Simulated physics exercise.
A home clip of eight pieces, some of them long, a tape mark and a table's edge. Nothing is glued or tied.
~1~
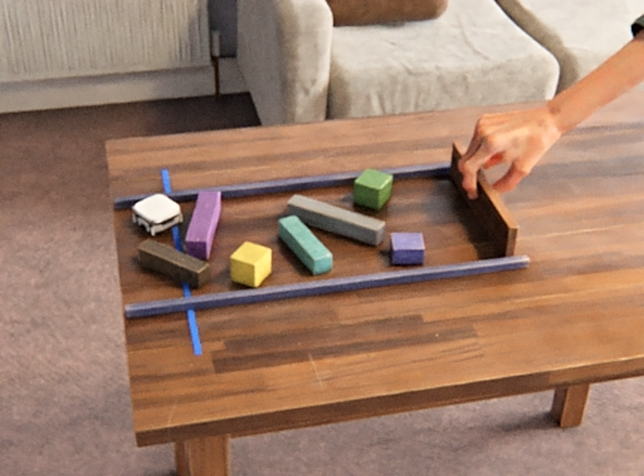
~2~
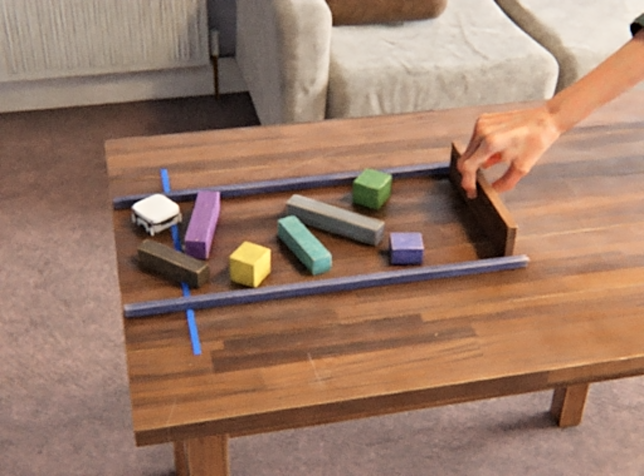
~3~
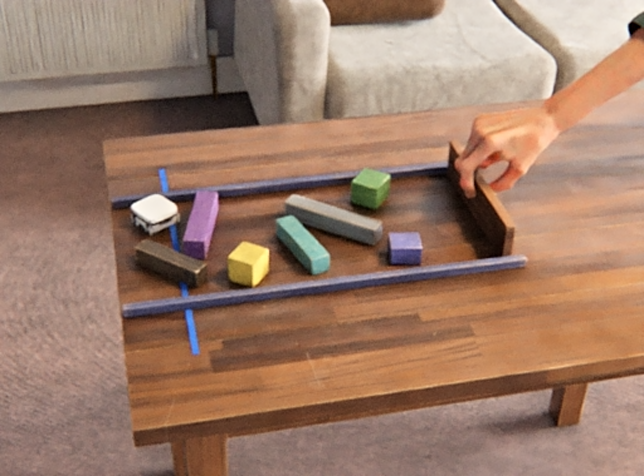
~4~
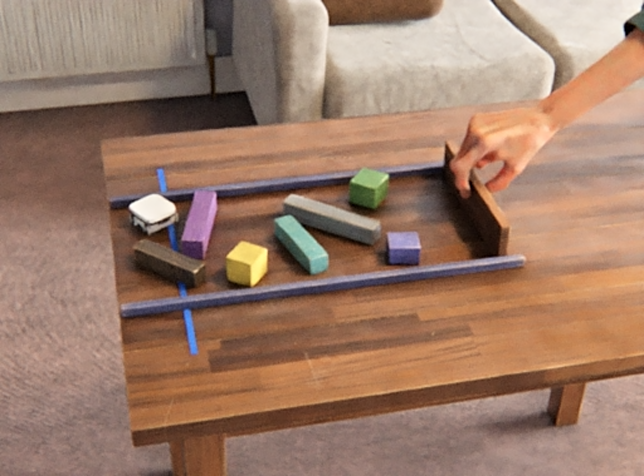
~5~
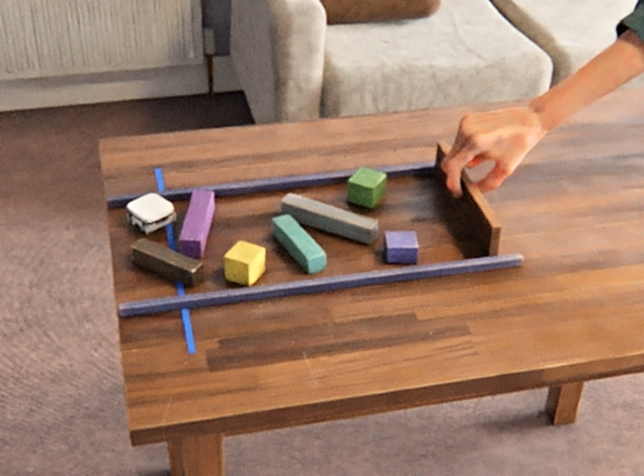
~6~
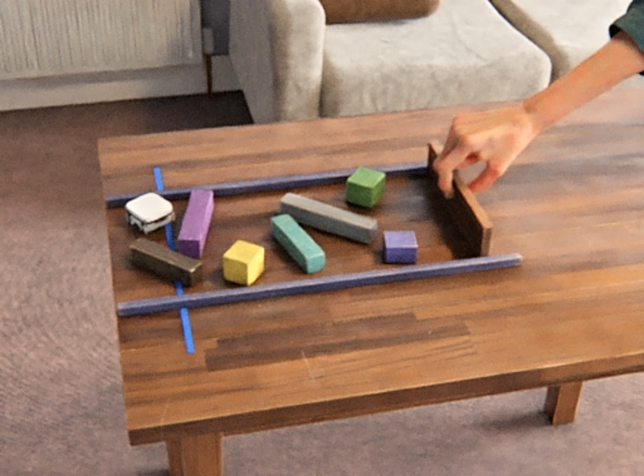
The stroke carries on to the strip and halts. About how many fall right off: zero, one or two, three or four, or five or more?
Here the number that fall off is three or four.
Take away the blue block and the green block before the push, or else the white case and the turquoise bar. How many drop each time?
It would be 2 and 1.
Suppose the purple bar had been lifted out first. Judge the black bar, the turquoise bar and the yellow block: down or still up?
The black bar is lost; the turquoise bar remains up; the yellow block goes over.
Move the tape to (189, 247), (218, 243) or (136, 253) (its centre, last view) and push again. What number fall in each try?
Down on the floor: 2, 0 and 6.
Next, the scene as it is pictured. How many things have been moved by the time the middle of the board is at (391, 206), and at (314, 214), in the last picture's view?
By then 2, and 4.
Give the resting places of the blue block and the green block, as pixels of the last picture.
Near (162, 278) and (152, 215).
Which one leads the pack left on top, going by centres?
The turquoise bar ends nearest.
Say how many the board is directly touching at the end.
The number is 3.
Soon after, none off yet; white case at rest near (150, 214); black bar at rest near (166, 262); purple bar at rest near (196, 223).
Then, none off yet; white case moved about its own width near (113, 216); black bar moved a little near (131, 268); purple bar moved a little near (146, 230).
At rest, the number that fall off is three or four; fallen, yellow block, purple bar, black bar and white case.
